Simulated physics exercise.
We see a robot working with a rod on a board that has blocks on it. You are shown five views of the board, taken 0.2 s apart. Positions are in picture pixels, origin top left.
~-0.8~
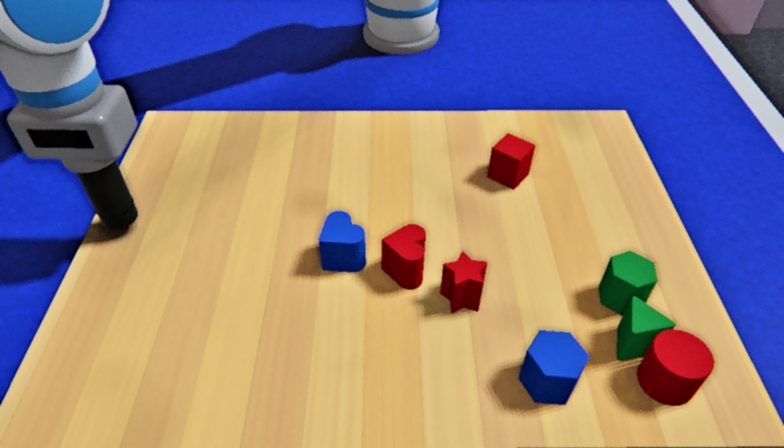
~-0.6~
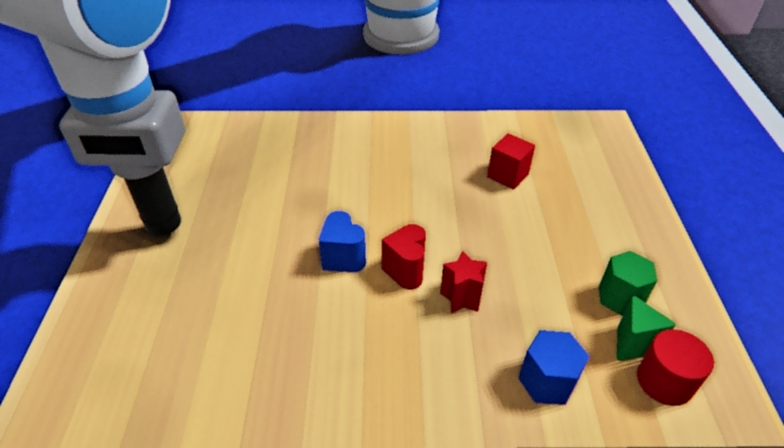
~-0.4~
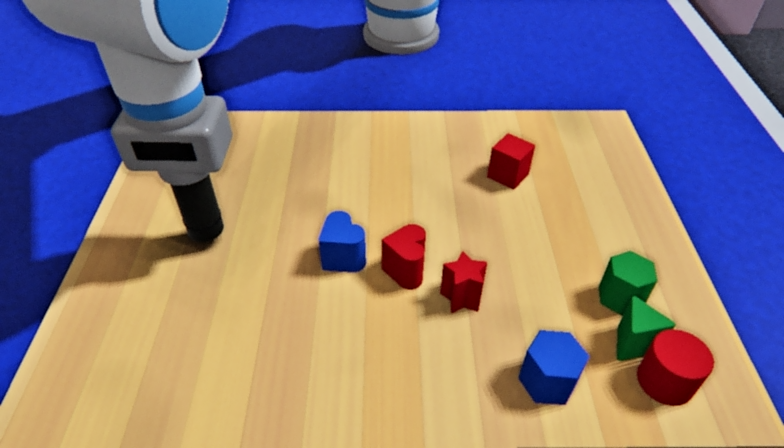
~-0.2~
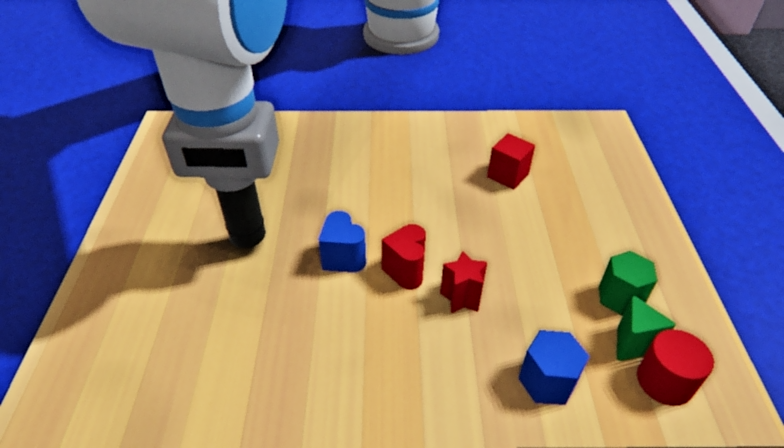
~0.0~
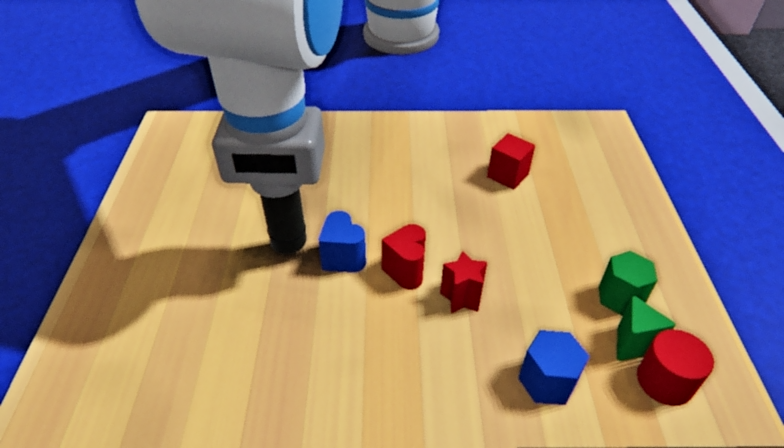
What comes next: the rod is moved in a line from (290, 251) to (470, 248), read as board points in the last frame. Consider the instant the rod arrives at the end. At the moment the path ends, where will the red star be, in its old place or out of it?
The red star will not stay where it is.
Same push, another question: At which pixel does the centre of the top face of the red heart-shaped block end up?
The point I'd pick in the picture is (444, 252).
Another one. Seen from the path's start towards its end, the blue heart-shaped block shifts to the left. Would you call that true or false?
Answer: False.
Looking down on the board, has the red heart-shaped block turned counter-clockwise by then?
Yes
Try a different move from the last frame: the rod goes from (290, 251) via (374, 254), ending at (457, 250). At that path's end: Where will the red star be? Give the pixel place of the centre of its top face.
In the picture, it is at (485, 283).
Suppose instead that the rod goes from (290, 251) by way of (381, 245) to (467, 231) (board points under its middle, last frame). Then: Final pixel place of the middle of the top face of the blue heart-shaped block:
Its top face will be centred at roughly (385, 244).
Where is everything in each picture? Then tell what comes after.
In the first frame, rod tip at (121, 218); block tops, blue heart-shaped block at (341, 228); red heart-shaped block at (407, 241); red star at (466, 268).
In the second frame, rod at (164, 224); blocks unchanged.
In the third frame, rod at (206, 230); blocks unchanged.
In the fourth frame, rod at (248, 236); blocks unchanged.
In the fifth frame, rod at (289, 242); blue heart-shaped block at (341, 228); red heart-shaped block at (407, 241); red star at (466, 268).
On the path given first. One third of the way, rod at (350, 241); blue heart-shaped block at (379, 237), turned 40° clockwise; red heart-shaped block at (421, 244), turned 30° anticlockwise.
Two thirds of the way, rod at (411, 240); blue heart-shaped block at (397, 250), turned 60° clockwise; red heart-shaped block at (439, 250), turned 40° anticlockwise; red star at (472, 271).
At the end, rod at (471, 239); blue heart-shaped block at (397, 250), turned 60° clockwise; red heart-shaped block at (444, 252), turned 25° anticlockwise; red star at (476, 276).
